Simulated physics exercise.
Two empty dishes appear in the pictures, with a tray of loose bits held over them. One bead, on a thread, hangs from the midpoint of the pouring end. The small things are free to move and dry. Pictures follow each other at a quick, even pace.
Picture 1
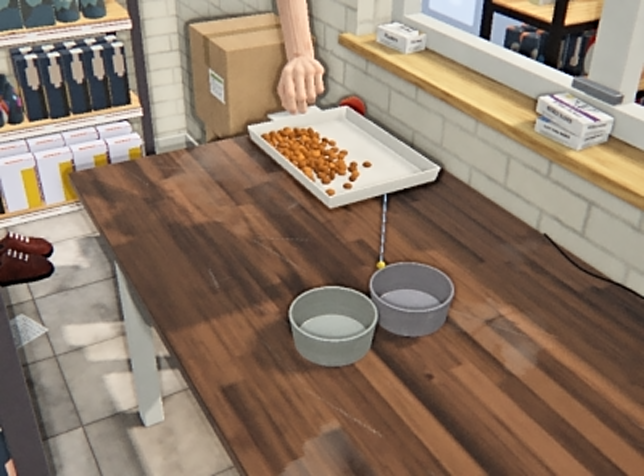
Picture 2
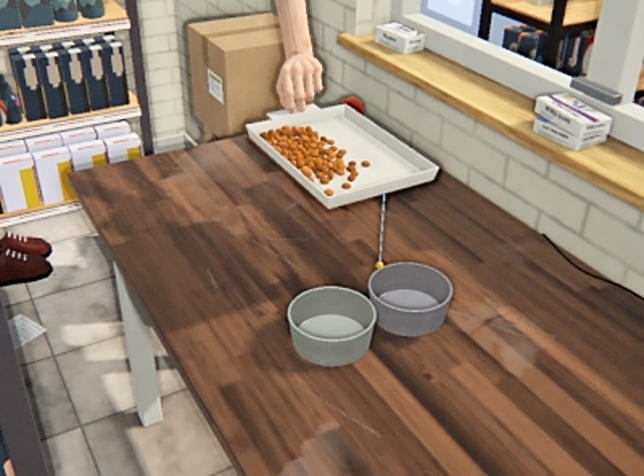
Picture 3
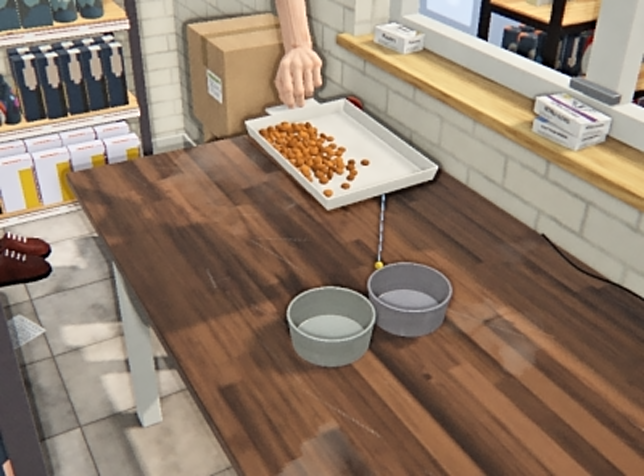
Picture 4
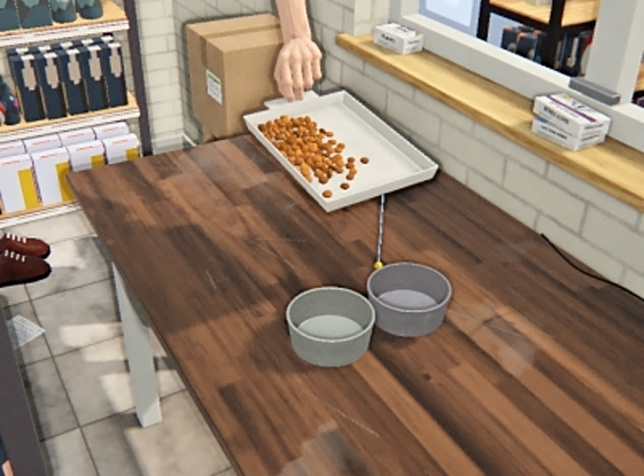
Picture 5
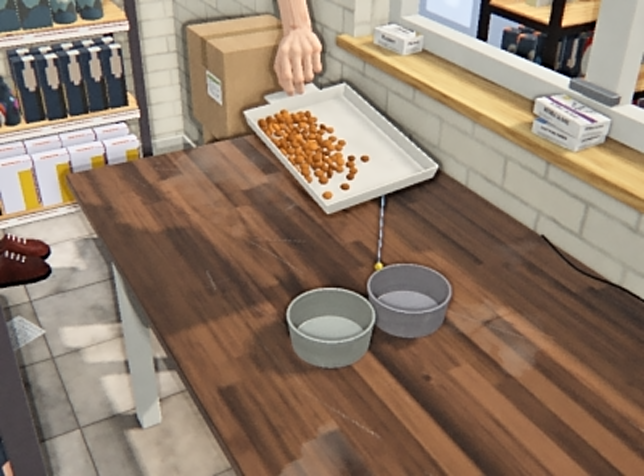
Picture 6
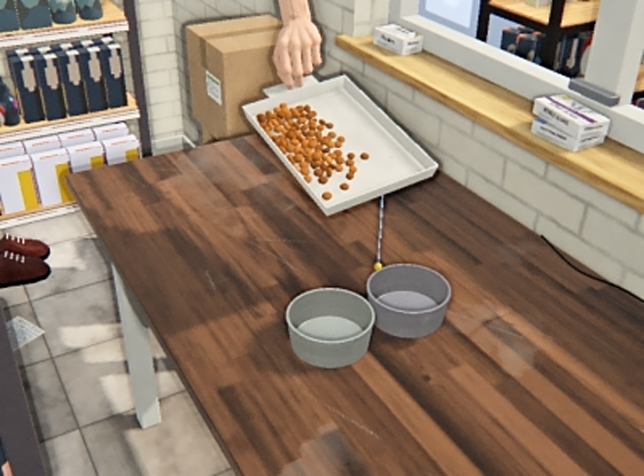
A hand holding a white tray of brown kibble above two empty bowls on a wooden table, slowly tilting it slightly leftward.
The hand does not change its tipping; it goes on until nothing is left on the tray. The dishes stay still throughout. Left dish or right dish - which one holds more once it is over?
The larger share will most likely go to the dish on the left.
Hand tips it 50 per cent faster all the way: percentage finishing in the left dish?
I'd say 80 percent or thereabouts.
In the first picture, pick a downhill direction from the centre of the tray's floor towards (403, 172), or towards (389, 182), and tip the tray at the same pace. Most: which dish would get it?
Try 1: The right-side dish; try 2: The right-side dish.
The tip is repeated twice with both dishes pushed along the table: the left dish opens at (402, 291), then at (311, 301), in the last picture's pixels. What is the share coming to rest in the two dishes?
0 % for the first, 90 % for the second.
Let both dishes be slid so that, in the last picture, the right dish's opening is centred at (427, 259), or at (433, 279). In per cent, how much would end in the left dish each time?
50% for the first placement, 80% for the second.
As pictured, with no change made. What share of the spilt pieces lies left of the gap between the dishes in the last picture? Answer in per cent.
Some 80 per cent.
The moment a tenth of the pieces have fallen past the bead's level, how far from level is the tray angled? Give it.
Approx. reading: About 70°.
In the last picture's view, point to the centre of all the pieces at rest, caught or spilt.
Roughly at pixel (330, 331).
Soon after the last picture, tray tipped steeply; nearly all on the tray; a stray few in the left dish.
A little later, tray tipped right over; a small part on the tray; about two thirds in the left dish; a small part outside both; a small part in the air.
Later still, tray tipped past a quarter turn; most in the left dish; a small part outside both.
At rest, tray tipped past a quarter turn; most in the left dish; none in the right dish; a small part outside both.
